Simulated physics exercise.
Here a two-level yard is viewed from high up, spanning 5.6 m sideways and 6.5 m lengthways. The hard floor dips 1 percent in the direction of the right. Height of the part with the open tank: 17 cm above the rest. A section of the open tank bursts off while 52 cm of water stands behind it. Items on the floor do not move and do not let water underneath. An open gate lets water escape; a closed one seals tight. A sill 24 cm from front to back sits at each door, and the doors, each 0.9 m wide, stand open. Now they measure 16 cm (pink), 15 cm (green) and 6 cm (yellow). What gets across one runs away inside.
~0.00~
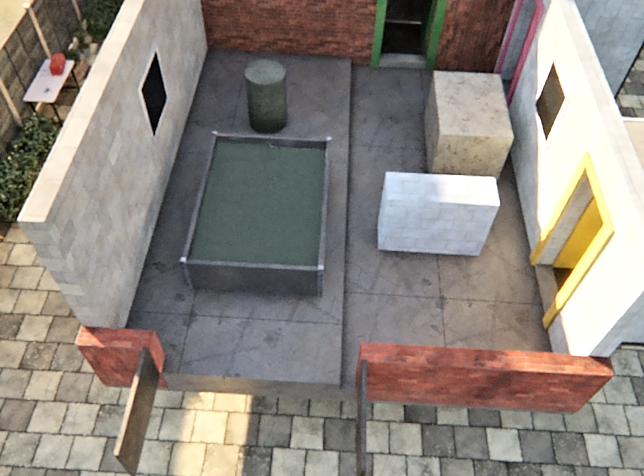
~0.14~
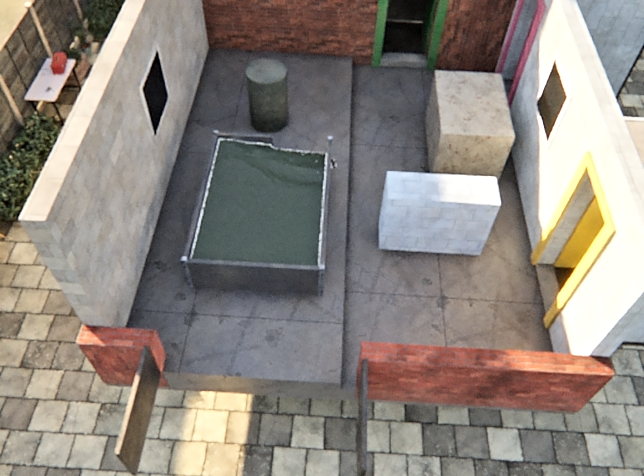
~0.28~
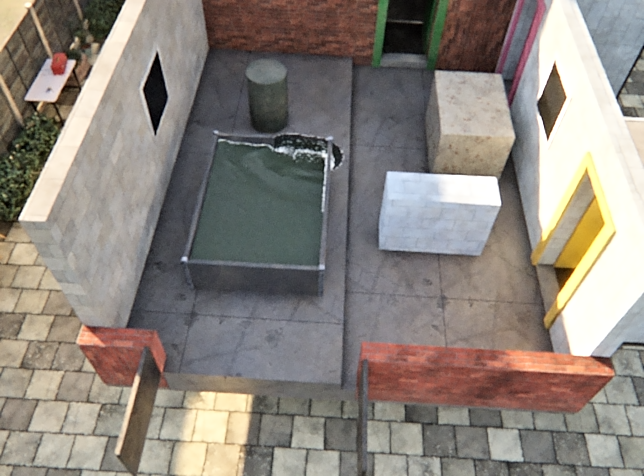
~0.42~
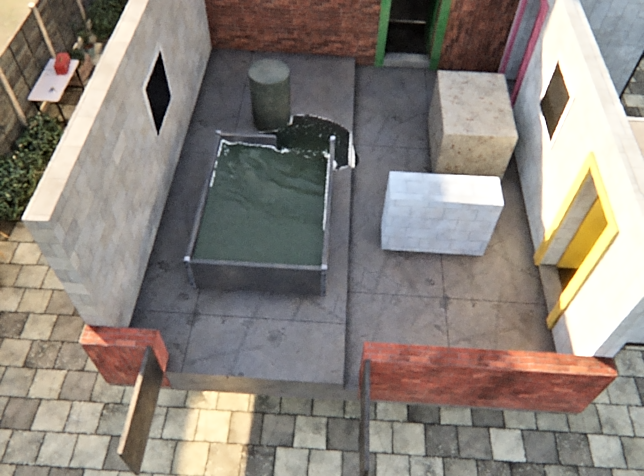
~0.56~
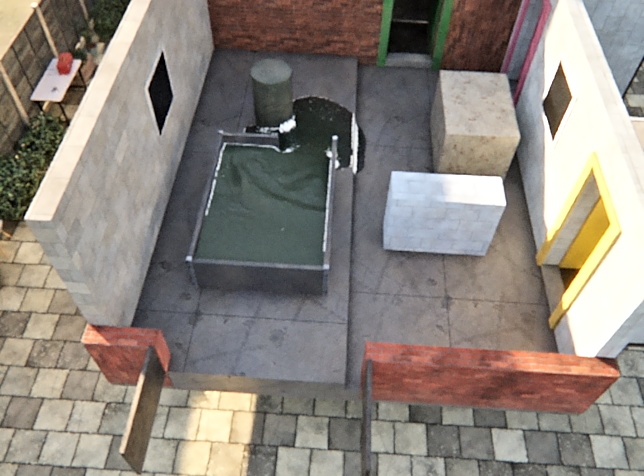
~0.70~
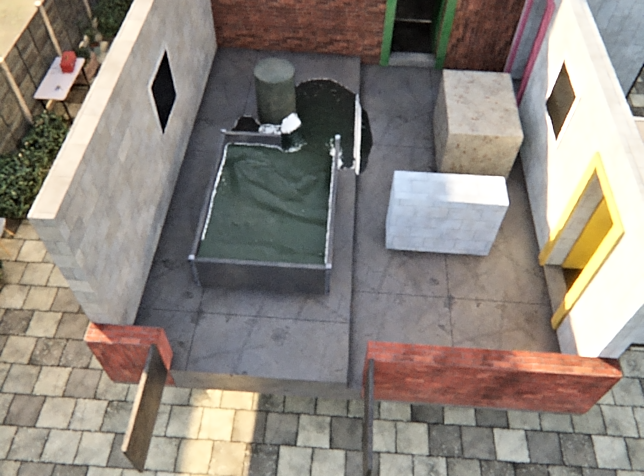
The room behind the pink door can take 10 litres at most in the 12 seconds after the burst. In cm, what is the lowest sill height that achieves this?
About 20 cm.
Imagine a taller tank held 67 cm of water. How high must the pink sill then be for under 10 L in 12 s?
Roughly 26 centimetres would do it.
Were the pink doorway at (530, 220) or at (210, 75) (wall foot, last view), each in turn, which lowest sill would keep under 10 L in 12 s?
About 5.5 and 6.5 cm.
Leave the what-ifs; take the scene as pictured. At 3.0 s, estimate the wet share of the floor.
I'd say near 40 percent is wet.
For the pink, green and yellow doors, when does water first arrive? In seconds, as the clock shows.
So the front gets to pink at 2.8 seconds, green at 1.6 seconds, and yellow at 4.5 seconds.
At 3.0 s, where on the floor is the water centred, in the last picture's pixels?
My guess is close to (321, 154).
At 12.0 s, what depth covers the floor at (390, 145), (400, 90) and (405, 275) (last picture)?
Depths in order: 7 / 9 / 5 cm.
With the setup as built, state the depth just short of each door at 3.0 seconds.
Pink door: 14 cm; green door: 17 cm; yellow door: 0 cm.
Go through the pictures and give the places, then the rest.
In the first frame, still water, 52 cm deep, in the open tank at (263, 199); the pink door at (515, 55) is dry.
In the second frame, water pours out on the far side and has run 0.3 m, to a hidden place; about 6 cm deep outside, 52 cm at the back.
In the third frame, the gap is on the far side, the front 0.7 m out at a hidden place; the back of the open tank holds 52 cm.
In the fourth frame, the gap is on the far side, the front 1.2 m out at (293, 119); the back of the open tank holds 52 cm.
In the fifth frame, the front is at (308, 100), 1.7 m from the gap on the far side; 2.0 m2 of floor is wet, 52 cm left at the back.
In the sixth frame, the front is at (316, 82), 2.2 m from the gap on the far side; 2.8 m2 of floor is wet, 52 cm left at the back; the pink door at (525, 54), 4.2 m from the gap, is still 2.8 m from the nearest water.
After 1.4 s water covers 25 % of the floor, deepest (28 cm) near (318, 158); it has not reached the pink door.
After 3.0 s water covers 40 % of the floor, deepest (30 cm) near (494, 72); 14 cm at the pink door, 0 litres in over its 16 cm sill.
After 12.0 s water covers 90 % of the floor, deepest (17 cm) near (494, 72); 14 cm at the pink door, 35 litres in over its 16 cm sill.
At the pink door as built, the water arrived by 2.8 s and peaked near 21 cm at 3.6 s.
Run again over the same 12 s with other heights there, 20 litres in over 17.5 cm, 1 litre over 24 cm. The limit of 10 litres is kept from about 20 cm up.
